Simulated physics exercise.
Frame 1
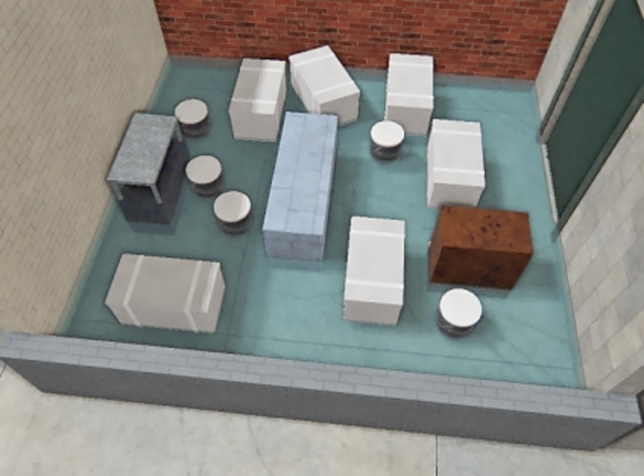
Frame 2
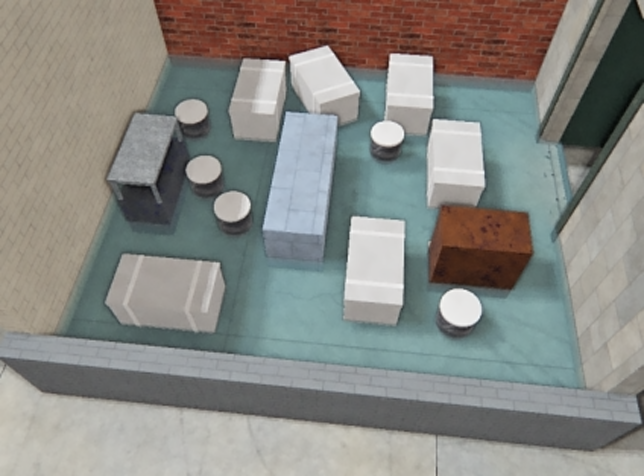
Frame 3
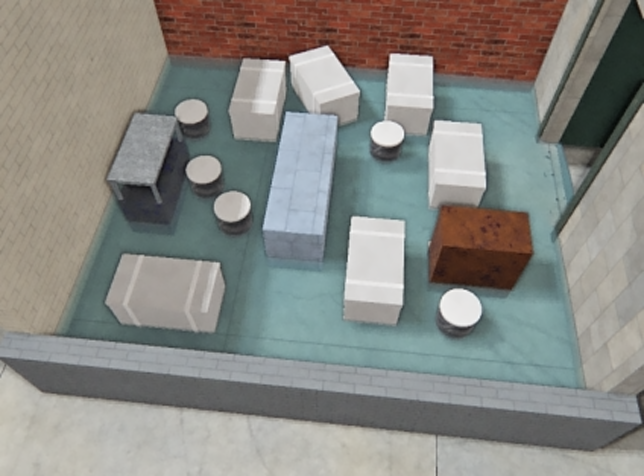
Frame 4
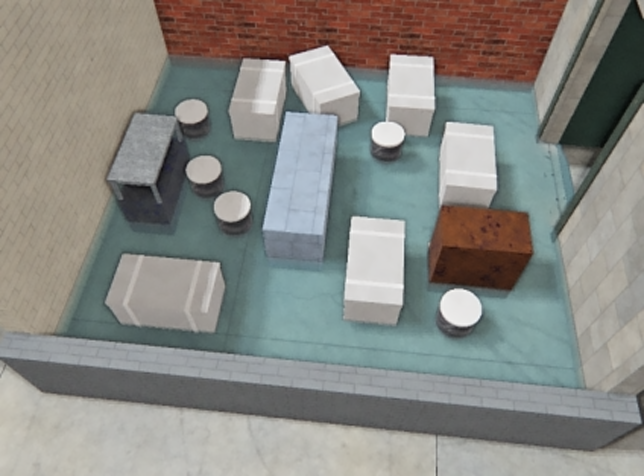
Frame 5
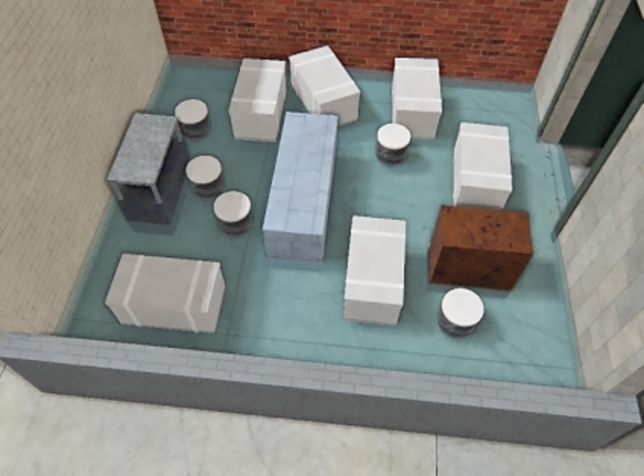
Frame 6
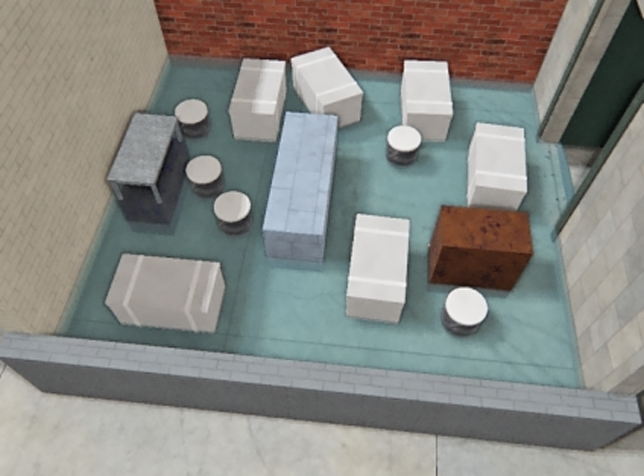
Flooded room of white trunks, dark door panel at right opening, then a few floating trunks and a stool drifting slightly right.
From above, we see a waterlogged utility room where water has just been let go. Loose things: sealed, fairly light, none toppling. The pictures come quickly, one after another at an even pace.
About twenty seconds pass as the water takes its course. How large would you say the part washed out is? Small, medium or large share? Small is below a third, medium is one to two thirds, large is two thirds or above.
A medium share.
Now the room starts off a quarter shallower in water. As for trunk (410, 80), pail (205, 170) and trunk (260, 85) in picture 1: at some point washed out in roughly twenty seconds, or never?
First flushed away, then never leaves, then flushed away.
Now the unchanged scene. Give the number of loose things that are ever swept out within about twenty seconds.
The count is 7.
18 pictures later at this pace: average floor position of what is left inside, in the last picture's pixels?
I'd say somewhere close to (363, 197).
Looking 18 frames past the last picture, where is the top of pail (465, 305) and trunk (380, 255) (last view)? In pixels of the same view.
Estimate: (550, 223), then (498, 175).
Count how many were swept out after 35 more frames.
Total: 7.
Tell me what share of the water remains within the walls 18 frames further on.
Close to 66 per cent.
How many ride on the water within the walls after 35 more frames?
Total: 4.
A moment on, 1 of 11 are out; 10 afloat.
Next, 3 of 11 are out; 8 afloat.
Later, 7 of 11 are out; 4 afloat.
In the end, 7 of 11 are out; 4 afloat.
